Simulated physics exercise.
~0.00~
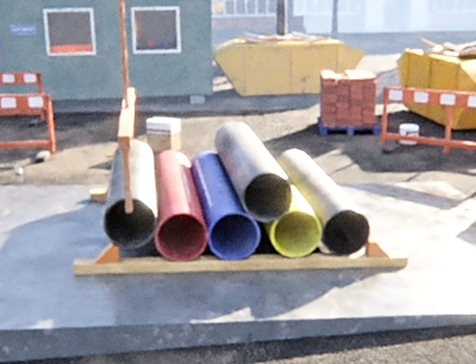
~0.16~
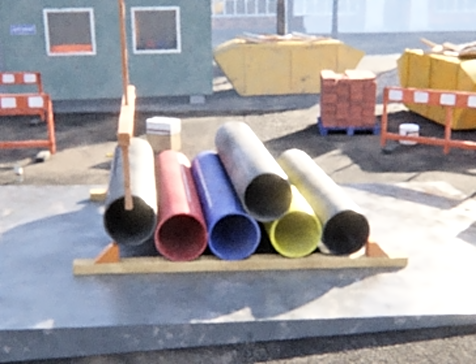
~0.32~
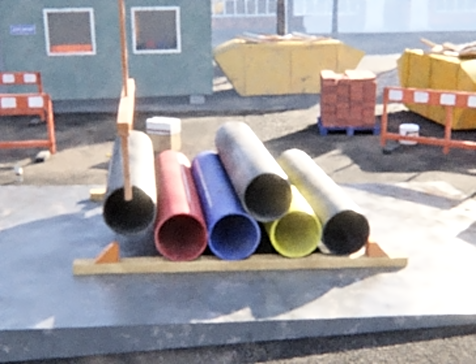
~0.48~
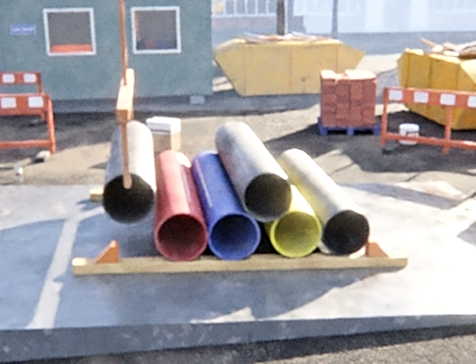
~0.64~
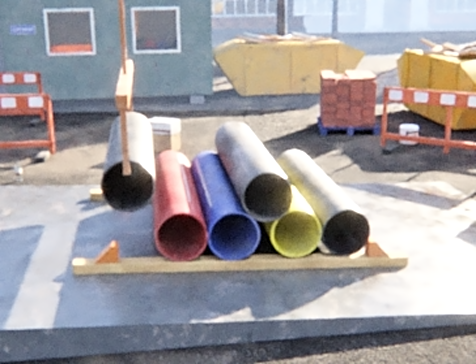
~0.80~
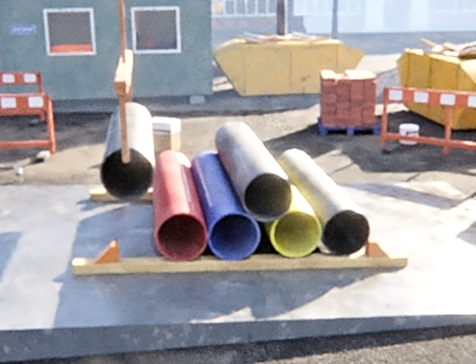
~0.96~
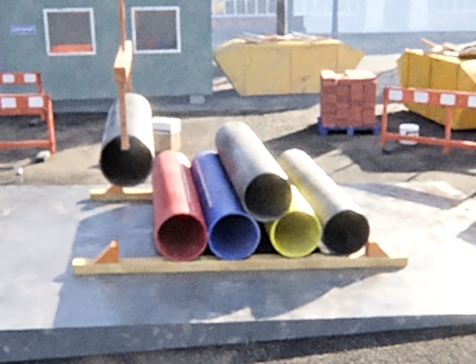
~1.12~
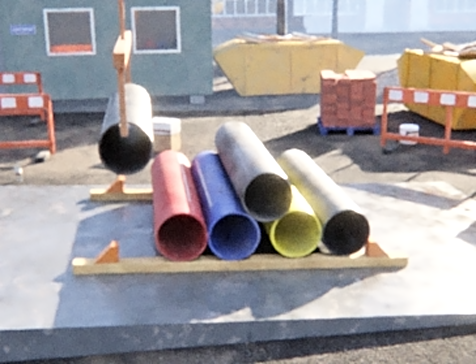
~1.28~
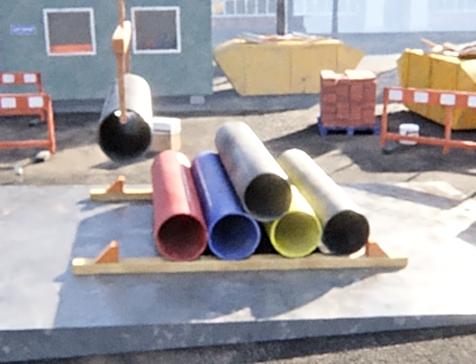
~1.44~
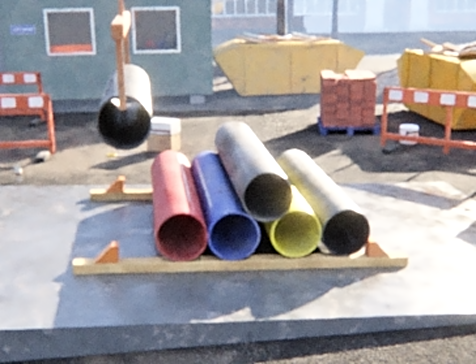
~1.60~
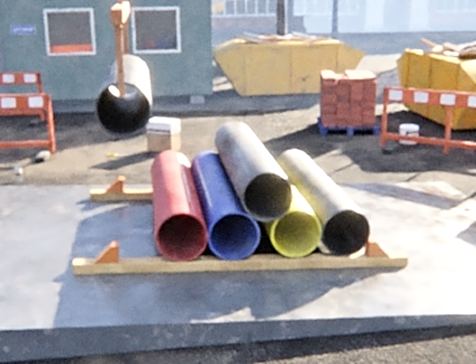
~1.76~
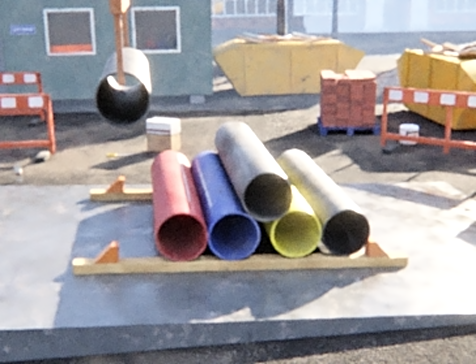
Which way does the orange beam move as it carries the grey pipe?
The orange beam moves upward, lifting the grey pipe away from the stack.
